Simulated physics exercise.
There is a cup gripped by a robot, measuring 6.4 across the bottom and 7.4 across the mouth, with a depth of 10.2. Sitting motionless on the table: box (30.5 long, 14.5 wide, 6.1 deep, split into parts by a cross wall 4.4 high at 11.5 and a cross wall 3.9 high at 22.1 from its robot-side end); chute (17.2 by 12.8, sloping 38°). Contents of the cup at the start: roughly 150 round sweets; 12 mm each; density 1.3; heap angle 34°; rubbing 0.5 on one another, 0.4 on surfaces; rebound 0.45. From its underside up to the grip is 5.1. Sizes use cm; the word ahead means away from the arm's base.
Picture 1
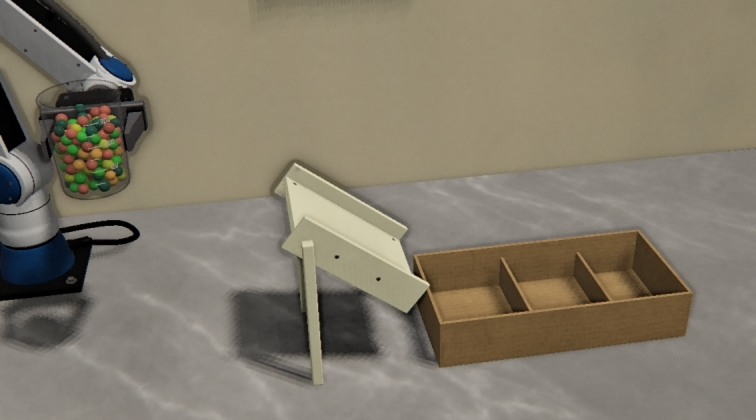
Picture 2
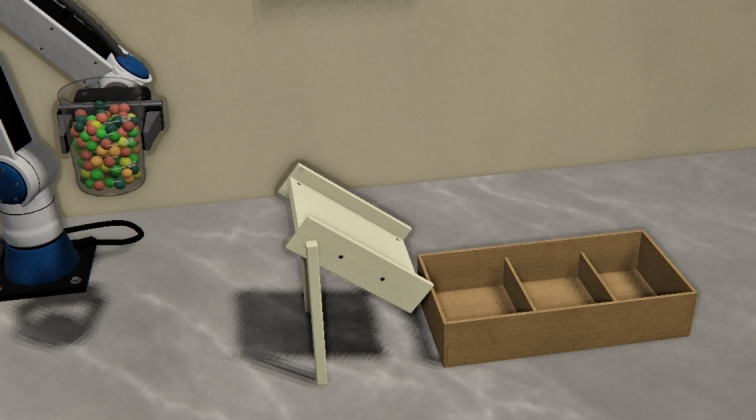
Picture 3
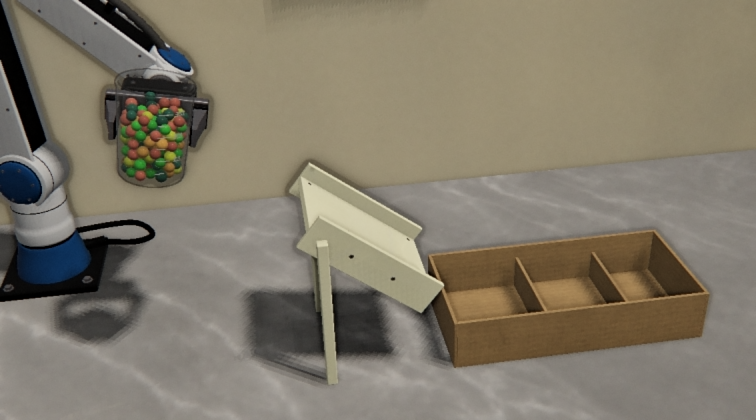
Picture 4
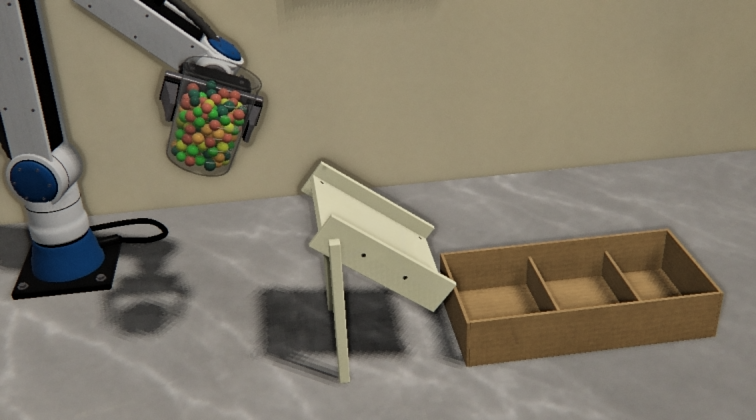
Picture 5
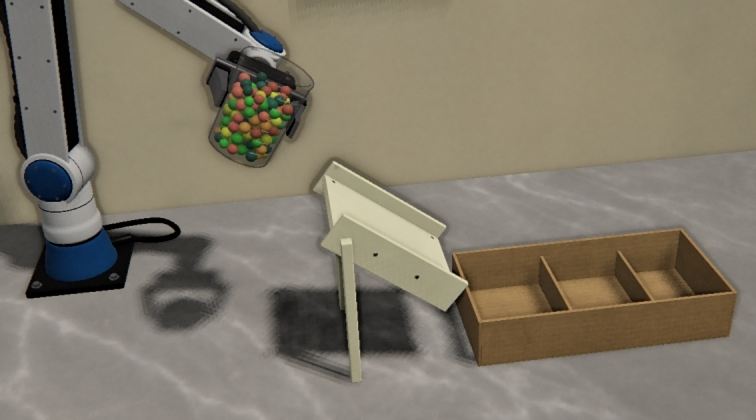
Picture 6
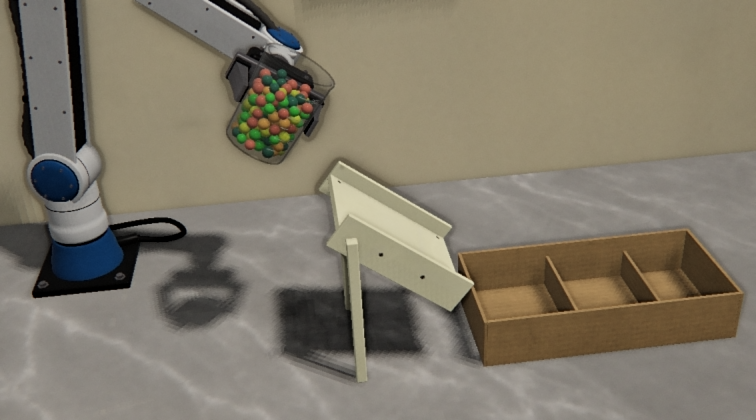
The footage shows a robot arm holding a clear cup of colourful round sweets, moving it right and slightly upward while gradually tilting it toward a pale sloped chute, which stands beside a motionless wooden box with three compartments.
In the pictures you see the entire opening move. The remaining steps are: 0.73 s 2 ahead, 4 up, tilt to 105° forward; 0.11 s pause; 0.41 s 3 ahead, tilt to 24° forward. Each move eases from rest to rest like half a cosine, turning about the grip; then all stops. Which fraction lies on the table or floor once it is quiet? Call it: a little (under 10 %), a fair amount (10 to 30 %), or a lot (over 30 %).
A little.
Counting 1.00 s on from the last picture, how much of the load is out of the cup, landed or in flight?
Share out: Near 40 %.
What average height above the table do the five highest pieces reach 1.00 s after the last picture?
Roughly 36 cm.
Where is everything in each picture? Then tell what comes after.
The first picture shows cup middle at (88, 142), level; upper third of the load around (86, 129), from x 55 to 120, top at y 110; 147 in the cup.
The second picture shows cup middle at (106, 139), tilted 3° forward; upper third of the load around (103, 127), from x 75 to 135, top at y 105.
The third picture shows cup middle at (154, 130), tilted 12° forward; upper third of the load around (152, 119), from x 125 to 185, top at y 95.
The fourth picture shows cup middle at (210, 119), tilted 22° forward; upper third of the load around (209, 107), from x 175 to 240, top at y 85.
The fifth picture shows cup middle at (258, 110), tilted 31° forward; upper third of the load around (254, 98), from x 220 to 290, top at y 75.
The sixth picture shows cup middle at (277, 107), tilted 34° forward; upper third of the load around (274, 95), from x 235 to 310, top at y 75; 147 in the cup.
Then, 0.50 s later, tilted 89° forward, highest piece 38 above the table; 147 in the cup.
Then, 1.00 s later, tilted 78° forward, highest piece 36 above the table; 88 in the cup, 26 in the robot-side part, 33 on the chute or in flight.
Then, 1.45 s later, tilted 24° forward, highest piece 38 above the table; 84 in the cup, 60 in the robot-side part, 2 on the table or floor, 1 in the middle part.
Then, 2.50 s later, tilted 24° forward, highest piece 38 above the table; 84 in the cup, 60 in the robot-side part, 2 on the table or floor, 1 in the middle part.
At rest, 84 in the cup, 60 in the robot-side part, 2 on the table or floor, 1 in the middle part. That is 1 % on the table or floor.
